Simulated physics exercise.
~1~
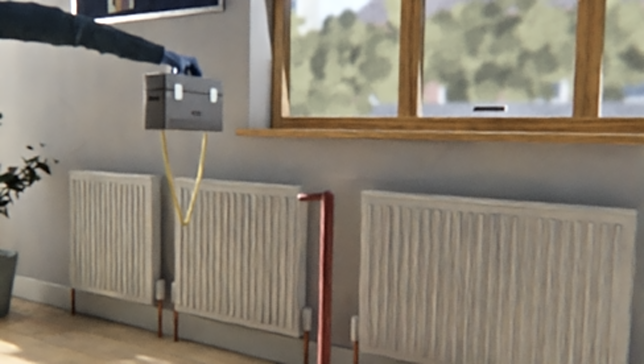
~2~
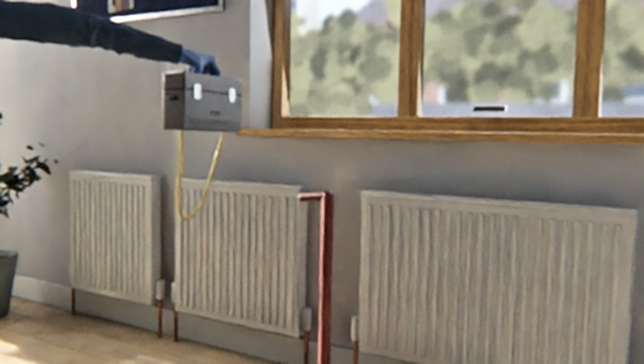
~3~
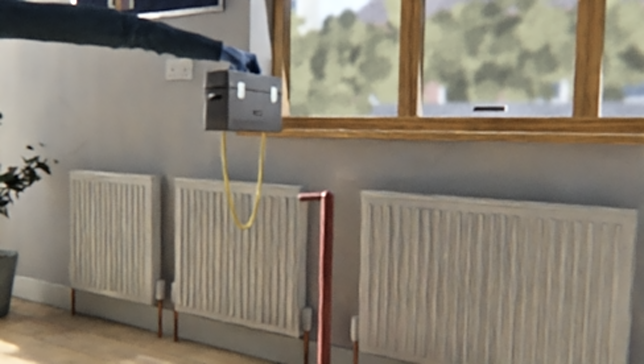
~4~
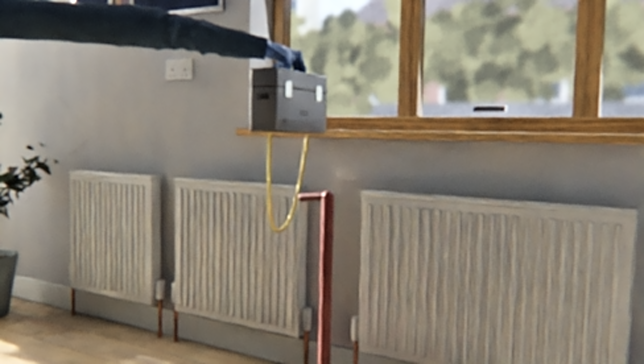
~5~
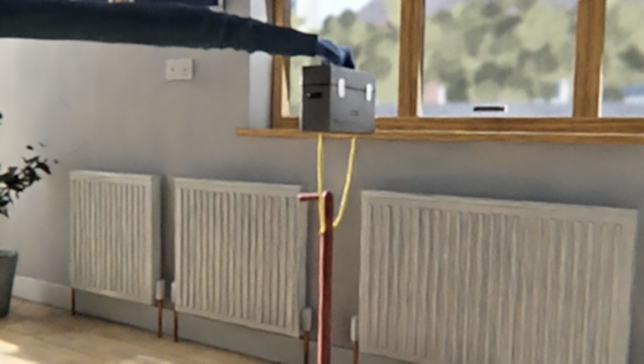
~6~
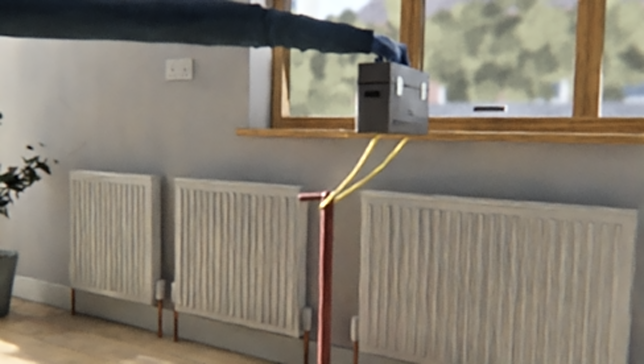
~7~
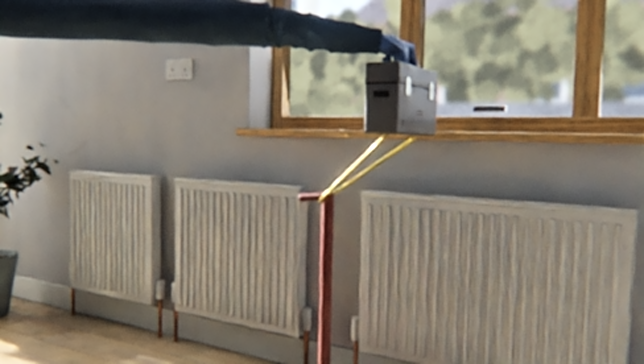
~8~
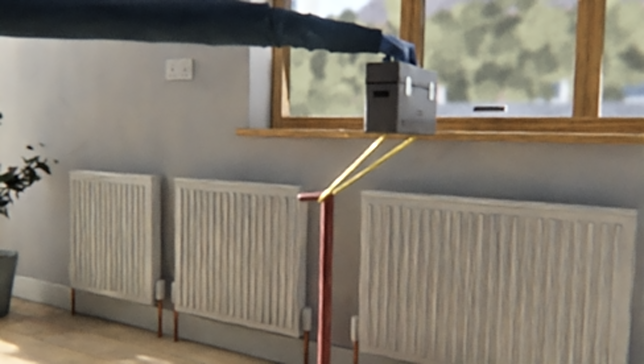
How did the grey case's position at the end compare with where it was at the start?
It started on the left, above the gap between the two left radiators, and ended farther right, in front of the window and just past the red post.
A hand carried a grey case to the right past some white radiators, a yellow loop dangling beneath it, until the loop caught on the hook of a red post, pulled tight, and the case stopped beside the window.
